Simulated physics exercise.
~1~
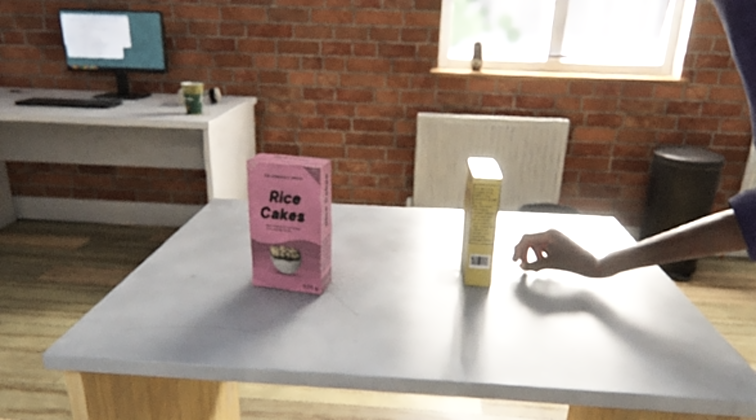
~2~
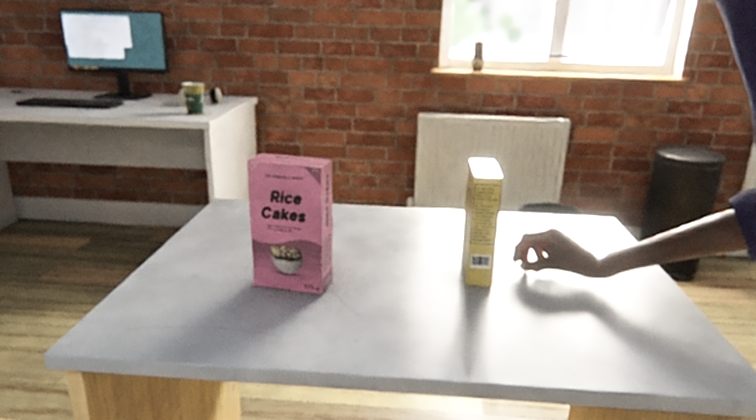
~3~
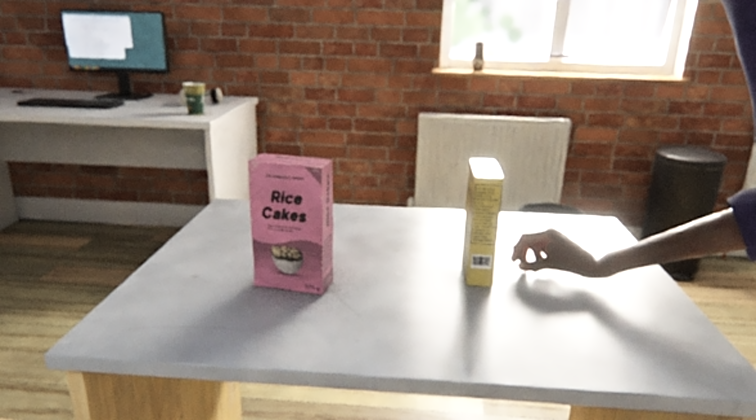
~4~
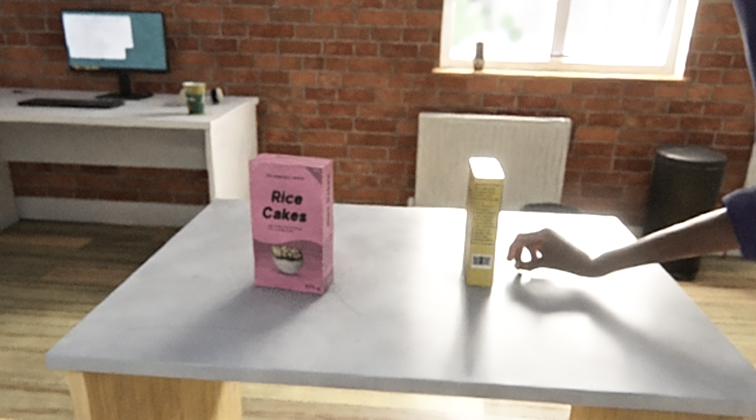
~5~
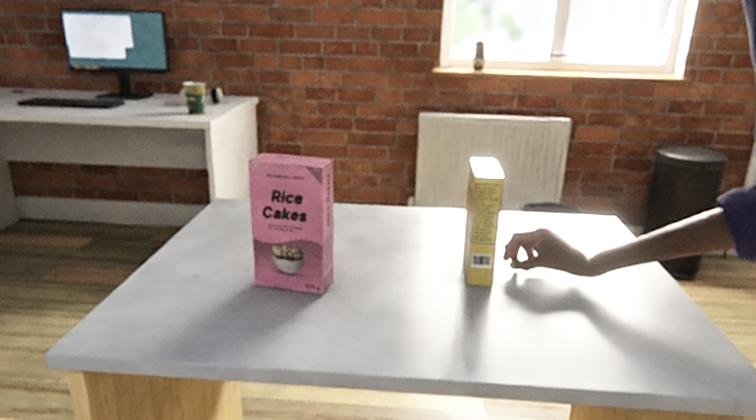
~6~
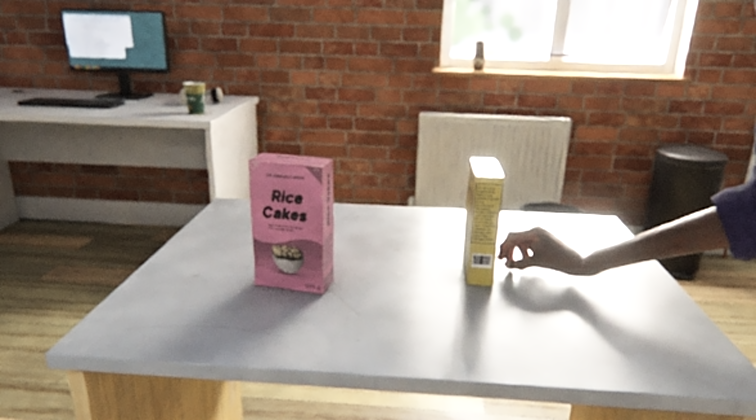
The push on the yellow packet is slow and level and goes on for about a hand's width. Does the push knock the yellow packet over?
No. Still erect.
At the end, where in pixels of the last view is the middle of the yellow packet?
It finishes at around (411, 216).
Then, 0.30 s past the last view, yellow packet displaced a little near (472, 219).
Then, 0.60 s past the last view, yellow packet displaced a little near (452, 218).
Then, 0.90 s past the last view, yellow packet displaced about its own width near (433, 218).
Then, 1.20 s past the last view, yellow packet displaced about its own width near (413, 216).
Finally, moved from the start, yellow packet. Final places as the last picture's camera would see them, yellow packet near (411, 216).
